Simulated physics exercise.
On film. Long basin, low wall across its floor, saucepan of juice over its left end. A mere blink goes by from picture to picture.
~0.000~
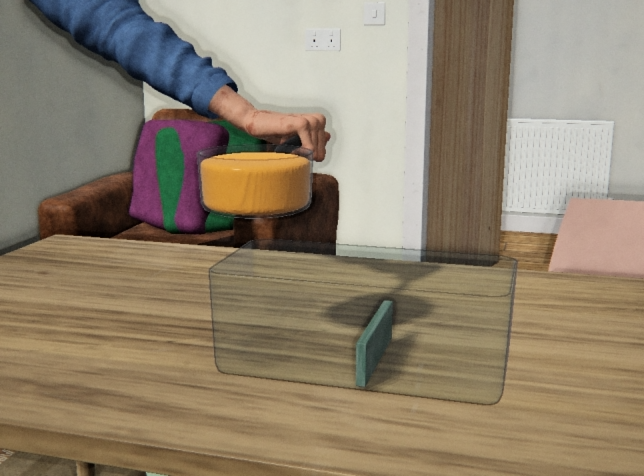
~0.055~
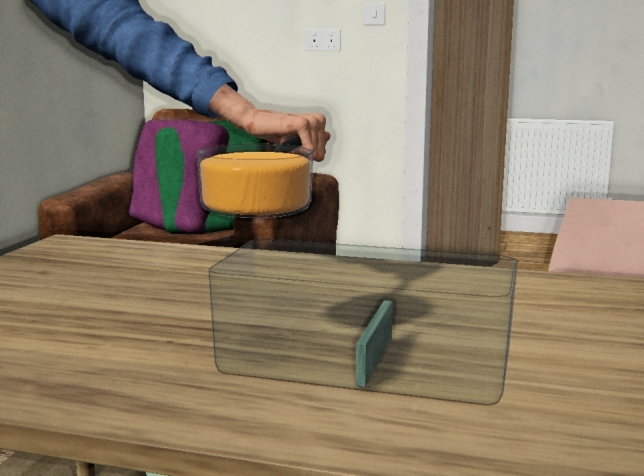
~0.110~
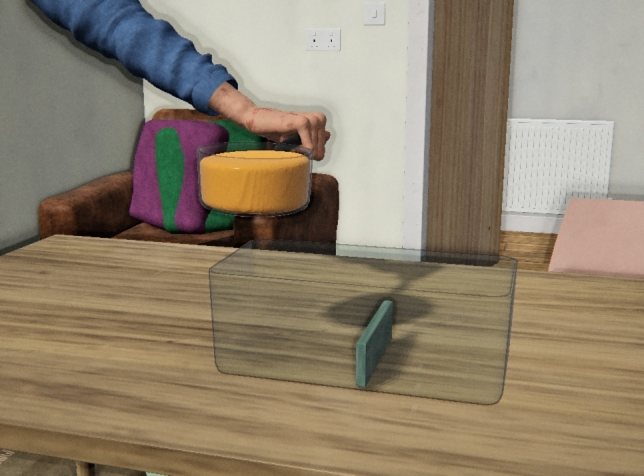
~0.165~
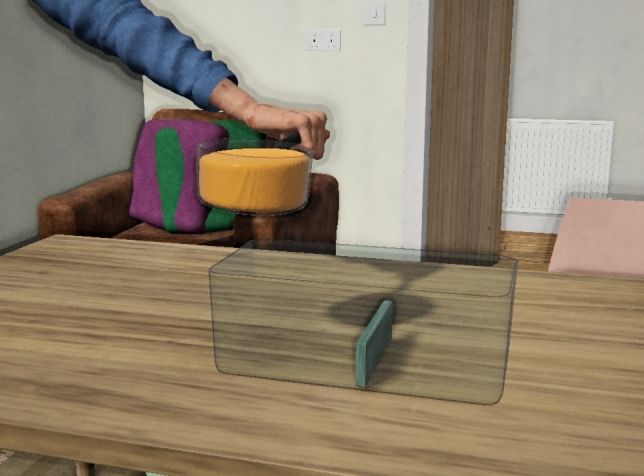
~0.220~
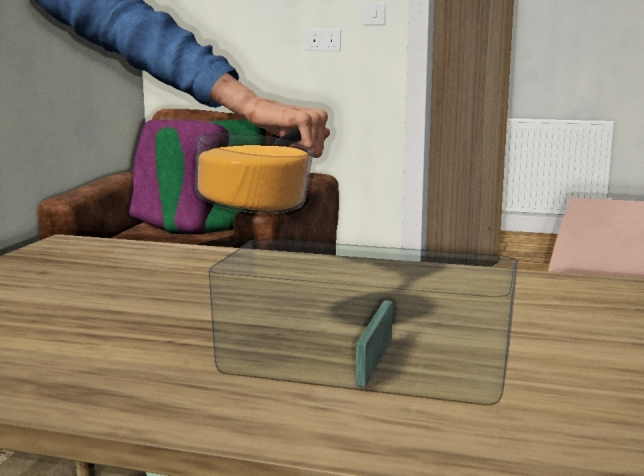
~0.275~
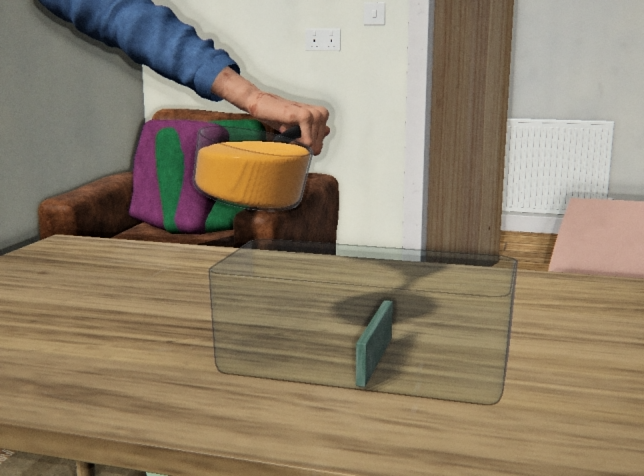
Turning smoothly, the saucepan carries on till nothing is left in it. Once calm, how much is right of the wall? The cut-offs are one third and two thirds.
Past two thirds.
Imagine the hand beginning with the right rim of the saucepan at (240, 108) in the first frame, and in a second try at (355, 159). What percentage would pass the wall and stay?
Estimate: 5 per cent, then 95 per cent.
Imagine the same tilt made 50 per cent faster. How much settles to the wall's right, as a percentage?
About 85 per cent.
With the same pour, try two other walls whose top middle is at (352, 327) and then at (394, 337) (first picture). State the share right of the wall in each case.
First try around 90 percent; second try around 55 percent.
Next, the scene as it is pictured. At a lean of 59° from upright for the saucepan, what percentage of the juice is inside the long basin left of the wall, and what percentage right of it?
Split: Left 5 per cent, right 0 per cent.
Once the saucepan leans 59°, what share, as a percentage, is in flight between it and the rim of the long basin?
Around 30 in a hundred.
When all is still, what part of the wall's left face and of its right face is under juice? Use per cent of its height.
10 % left, 50 % right.
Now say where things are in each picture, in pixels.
It leans 0°; its right rim is at (310, 156); the juice meets the walls at (207, 159) and (309, 163); the long basin's rim runs from (232, 256) to (514, 278); the wall's top is at (376, 322), in the first frame.
It leans 0°; its right rim is at (310, 156); the juice meets the walls at (207, 158) and (309, 162), in the second frame.
It leans 2°; its right rim is at (310, 156); the juice meets the walls at (207, 157) and (309, 160), in the third frame.
It leans 4°; its right rim is at (310, 156); the juice meets the walls at (207, 154) and (309, 158), in the fourth frame.
It leans 8°; its right rim is at (309, 156); the juice meets the walls at (206, 152) and (308, 155), in the fifth frame.
It leans 12°; its right rim is at (309, 156); the juice meets the walls at (206, 147) and (309, 152), in the sixth frame.
A moment on, the saucepan is tipped part way and 60 per cent is still to pour, 7 is left of the wall and 2 right of it.
Next, the saucepan is tipped on its side and 14 per cent is still to pour, 9 is left of the wall and 61 right of it.
Then the saucepan is tipped on its side and 2 per cent is still to pour, 15 is left of the wall and 80 right of it.
Later the saucepan is tipped on its side and 0 per cent is still to pour, 18 is left of the wall and 80 right of it.
Finally, 19 per cent lies left of the wall, 80 right of it and 1 outside.
